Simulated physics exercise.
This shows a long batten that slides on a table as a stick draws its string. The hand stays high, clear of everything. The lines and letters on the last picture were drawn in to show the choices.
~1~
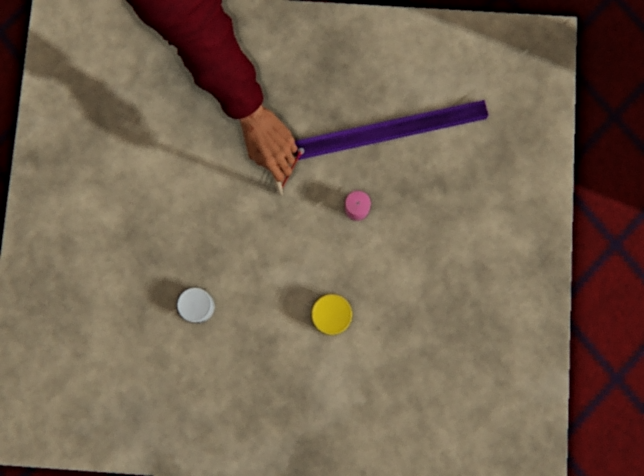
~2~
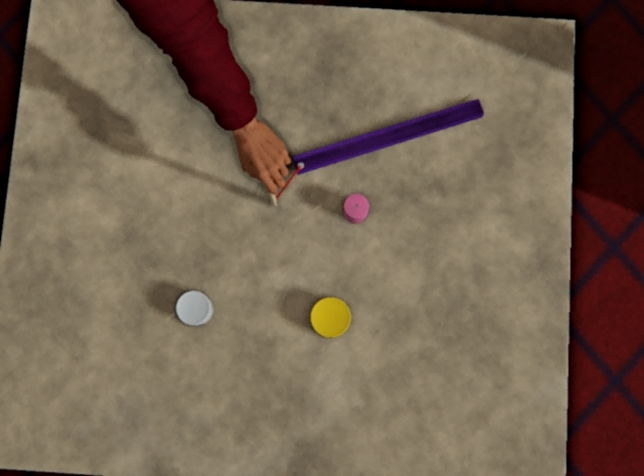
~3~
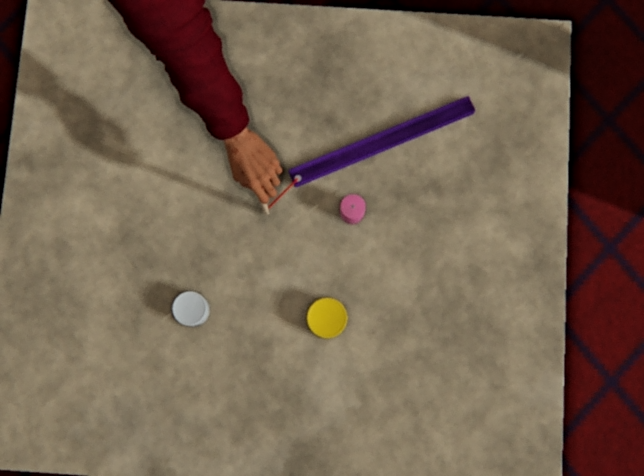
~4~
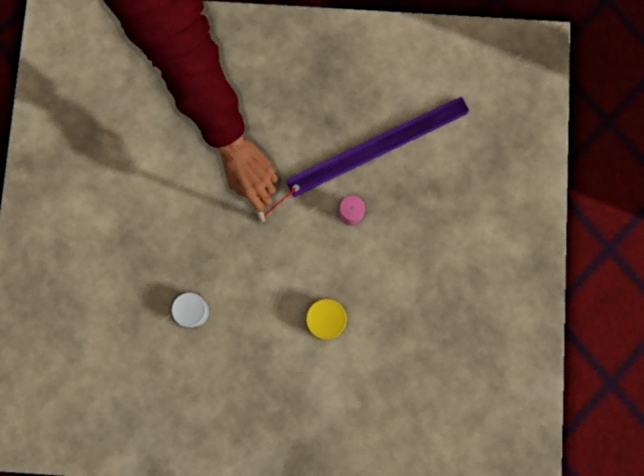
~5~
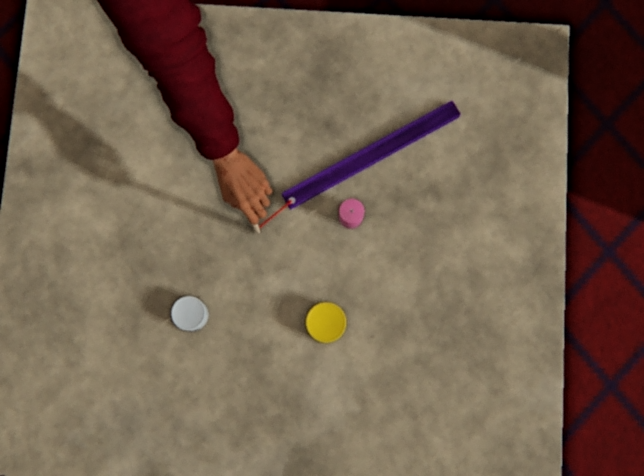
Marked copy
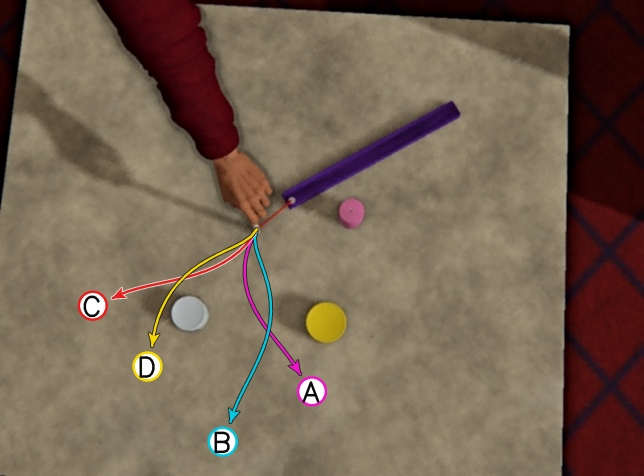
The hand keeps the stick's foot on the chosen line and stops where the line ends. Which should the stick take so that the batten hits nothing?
Take C.
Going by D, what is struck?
It meets the white tub.
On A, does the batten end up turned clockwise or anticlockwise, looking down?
It turns anticlockwise.
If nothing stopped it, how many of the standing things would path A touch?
Two.
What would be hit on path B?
It meets the pink candle.
On the marked copy, A from (257, 229) via (255, 311) to (300, 374); B from (257, 229) via (269, 331) to (230, 422); C from (257, 229) via (187, 277) to (112, 298); D from (257, 229) via (185, 276) to (152, 346).
Following C. Soon after the start, foot of the stick (213, 269), middle of the batten (327, 188).
Later, foot of the stick (154, 285), middle of the batten (278, 216).
In the end, foot of the stick (107, 303), middle of the batten (234, 238); nothing has been touched.
As for the rest, A meets the pink candle and yellow tub; B meets the pink candle; D meets the white tub.
